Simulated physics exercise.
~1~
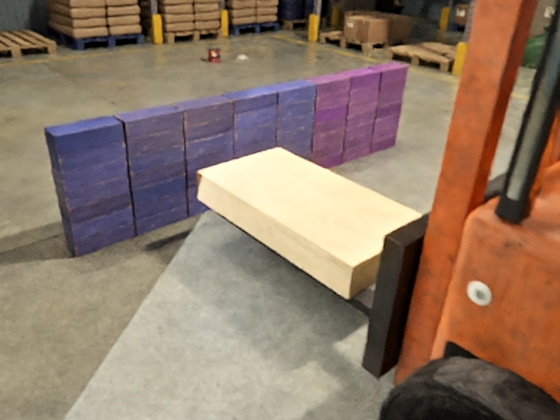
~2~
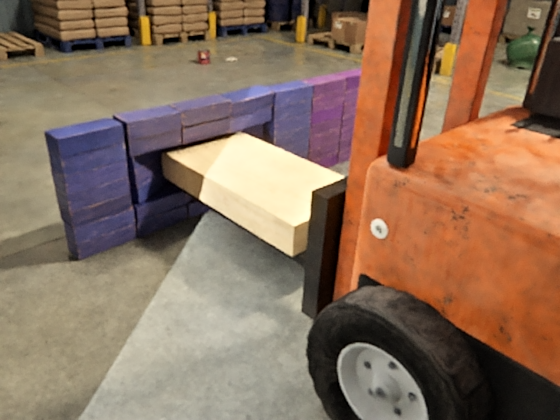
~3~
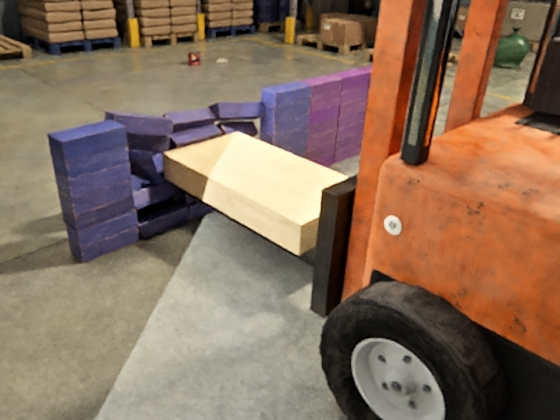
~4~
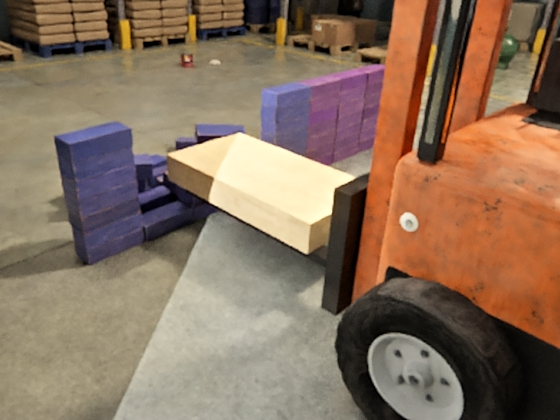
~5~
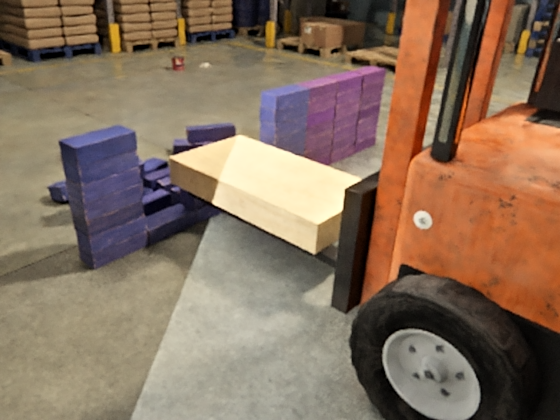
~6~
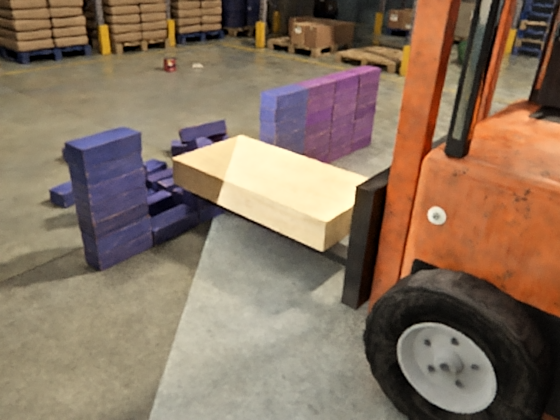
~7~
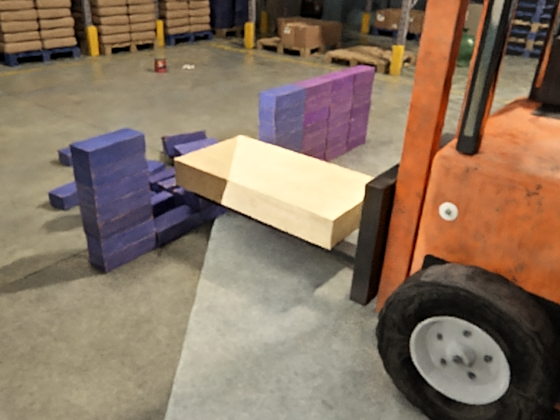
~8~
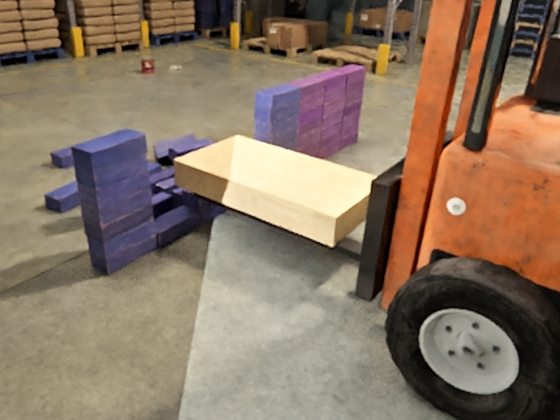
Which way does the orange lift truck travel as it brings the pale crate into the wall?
It moves to the left, pushing the crate into the blue part of the wall.
